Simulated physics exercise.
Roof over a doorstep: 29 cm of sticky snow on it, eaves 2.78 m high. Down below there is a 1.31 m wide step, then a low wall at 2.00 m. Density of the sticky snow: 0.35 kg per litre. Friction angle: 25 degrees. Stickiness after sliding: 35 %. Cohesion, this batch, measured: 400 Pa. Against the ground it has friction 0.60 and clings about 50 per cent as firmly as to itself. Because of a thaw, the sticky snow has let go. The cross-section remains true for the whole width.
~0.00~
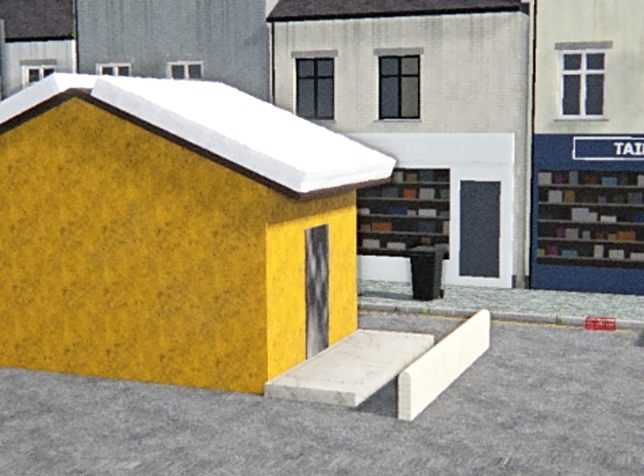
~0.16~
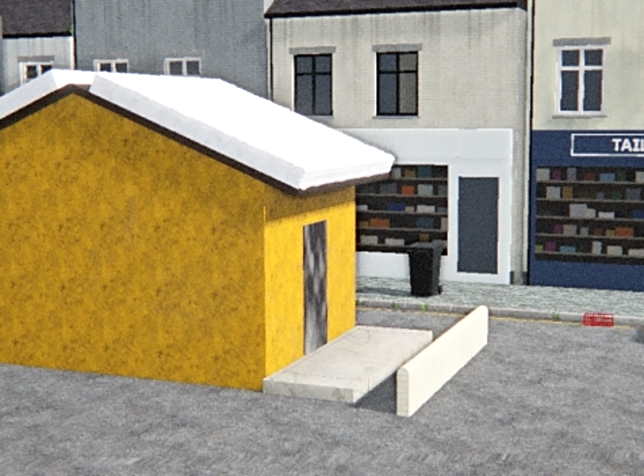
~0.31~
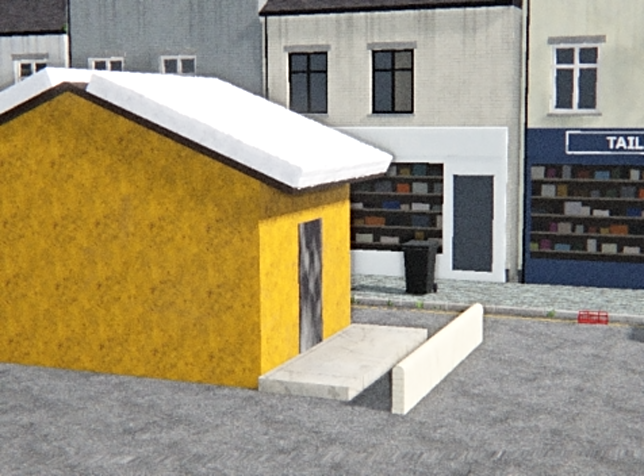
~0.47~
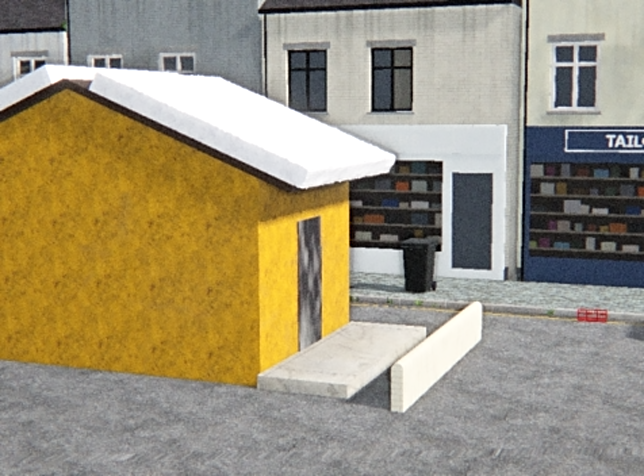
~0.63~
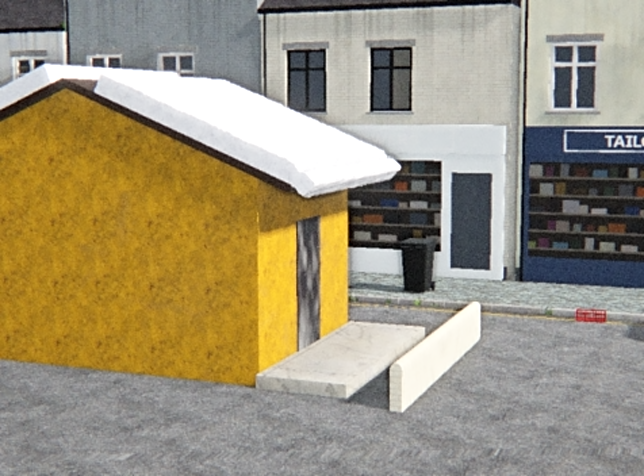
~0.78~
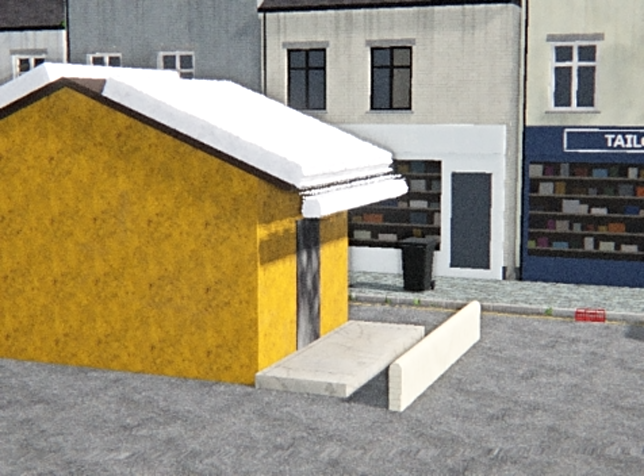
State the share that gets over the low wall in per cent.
The share that gets over the low wall is near 30 per cent.
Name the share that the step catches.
It comes to roughly 25 %.
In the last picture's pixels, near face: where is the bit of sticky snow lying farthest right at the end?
It sits close to (605, 424) in the last picture.
After 1.18 s, 87 % is still on the roof and 0 % is past the low wall.
After 1.65 s, 67 % is still on the roof and 0 % is past the low wall.
After 2.13 s, 36 % is still on the roof and 0 % is past the low wall.
After 2.60 s, none is still on the roof and 10 % is past the low wall.
After 3.70 s, at the end, none is still on the roof and 30 % is past the low wall.
